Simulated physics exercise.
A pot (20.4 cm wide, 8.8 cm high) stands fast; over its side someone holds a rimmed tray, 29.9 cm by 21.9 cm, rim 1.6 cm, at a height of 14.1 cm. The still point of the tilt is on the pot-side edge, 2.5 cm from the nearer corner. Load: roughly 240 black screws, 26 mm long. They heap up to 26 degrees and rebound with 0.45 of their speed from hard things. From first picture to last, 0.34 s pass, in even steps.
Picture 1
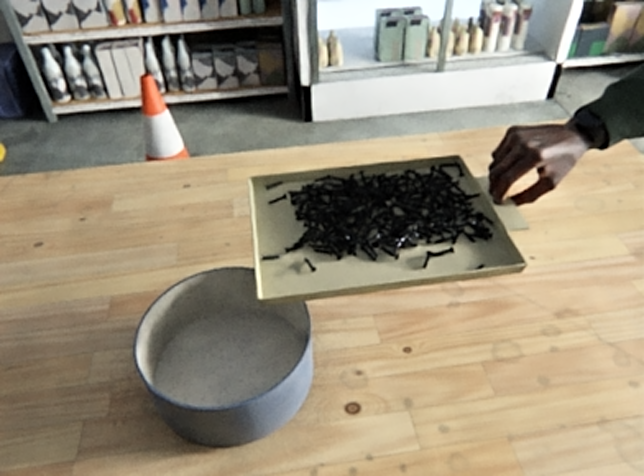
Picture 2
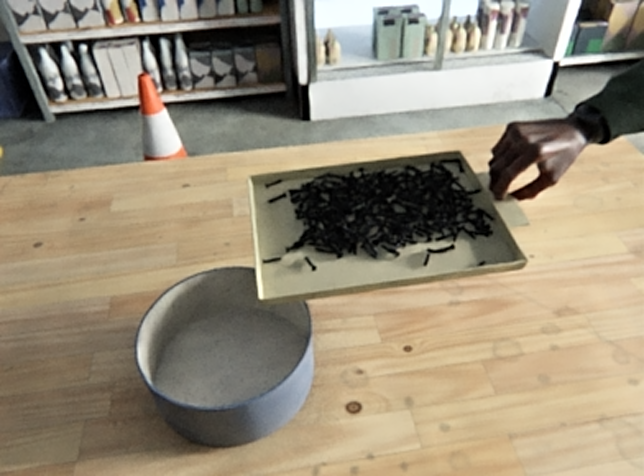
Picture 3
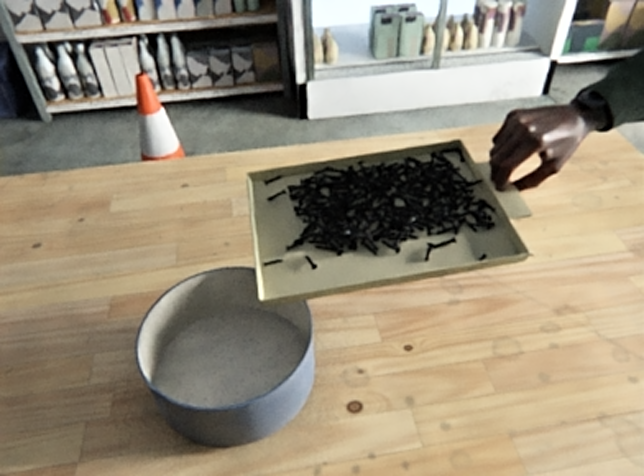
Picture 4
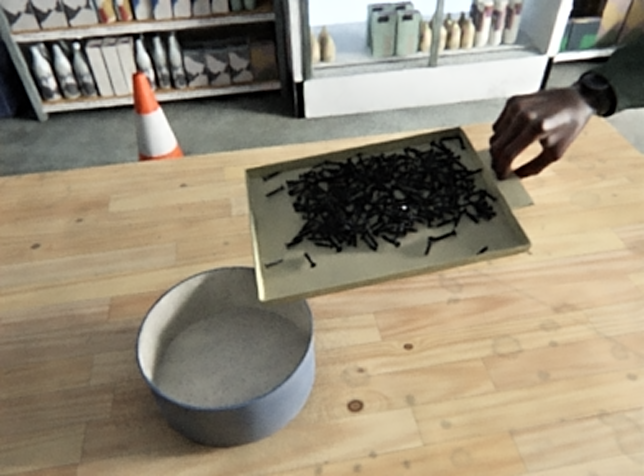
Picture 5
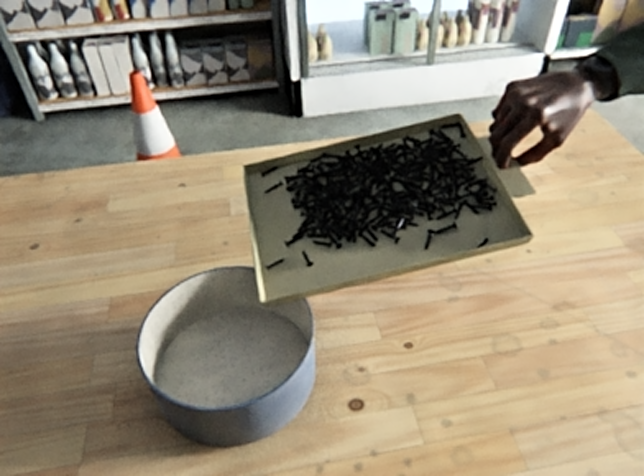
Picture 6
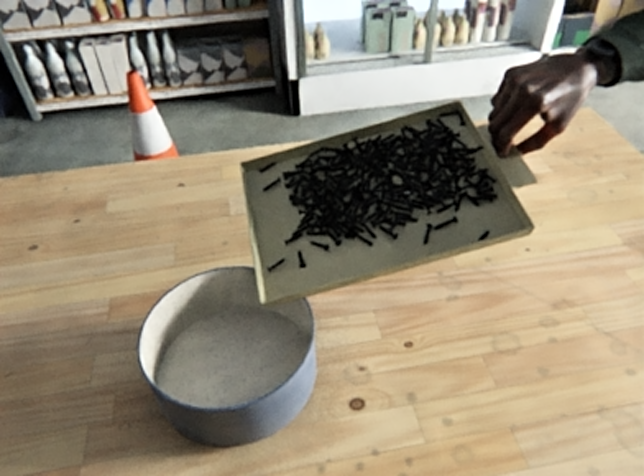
The clip shows a hand holding a rimmed tray of small black screws above a wooden table, partly over a round grey pot, and gradually raising the tray's right side while the pot stays still and the screws barely shift.
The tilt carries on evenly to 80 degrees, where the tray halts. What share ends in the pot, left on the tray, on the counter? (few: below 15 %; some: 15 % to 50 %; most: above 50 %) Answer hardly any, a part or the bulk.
Pot: The bulk, tray: Hardly any, counter: Hardly any.
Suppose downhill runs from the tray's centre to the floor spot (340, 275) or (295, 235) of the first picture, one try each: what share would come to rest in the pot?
Some 75 and 40 per cent.
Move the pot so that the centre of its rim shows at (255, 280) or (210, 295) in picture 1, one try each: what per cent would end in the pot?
About 55 and 70 per cent.
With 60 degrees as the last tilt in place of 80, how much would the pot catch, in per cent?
It would be near 75 per cent.
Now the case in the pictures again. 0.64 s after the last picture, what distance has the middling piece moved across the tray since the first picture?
Roughly 13 cm.
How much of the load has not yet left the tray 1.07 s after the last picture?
Roughly 85 per cent.
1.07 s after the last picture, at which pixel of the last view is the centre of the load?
At about (256, 270).
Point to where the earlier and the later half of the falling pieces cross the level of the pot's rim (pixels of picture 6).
First near (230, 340), later near (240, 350).
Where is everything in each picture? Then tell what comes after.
The first picture shows tray tilt 0 degrees, front corners at (260, 296) and (525, 263); middle of the pieces at (380, 214); pot at (224, 329).
The second picture shows tray tilt 1 degrees, front corners at (261, 296) and (526, 259); middle of the pieces at (381, 212).
The third picture shows tray tilt 4 degrees, front corners at (262, 297) and (527, 252), lowest corner left front; middle of the pieces at (381, 206).
The fourth picture shows tray tilt 7 degrees, front corners at (262, 298) and (529, 243), lowest corner left front; middle of the pieces at (380, 199).
The fifth picture shows tray tilt 10 degrees, front corners at (262, 299) and (530, 234), lowest corner left front; middle of the pieces at (379, 192).
The sixth picture shows tray tilt 14 degrees, front corners at (262, 300) and (532, 225), lowest corner left front; middle of the pieces at (378, 186); pot at (227, 329).
Then, 0.64 s after the last picture, tilt 45 degrees; the tray holds 100 %, the pot 0 %.
Then, 1.07 s after the last picture, tilt 66 degrees; the tray holds 85 %, the pot 15 %.
Then, 1.57 s after the last picture, tilt 80 degrees; the tray holds 5 %, the pot 90 %.
In the end, pot 95 %, tray 0 %, counter 0 %.
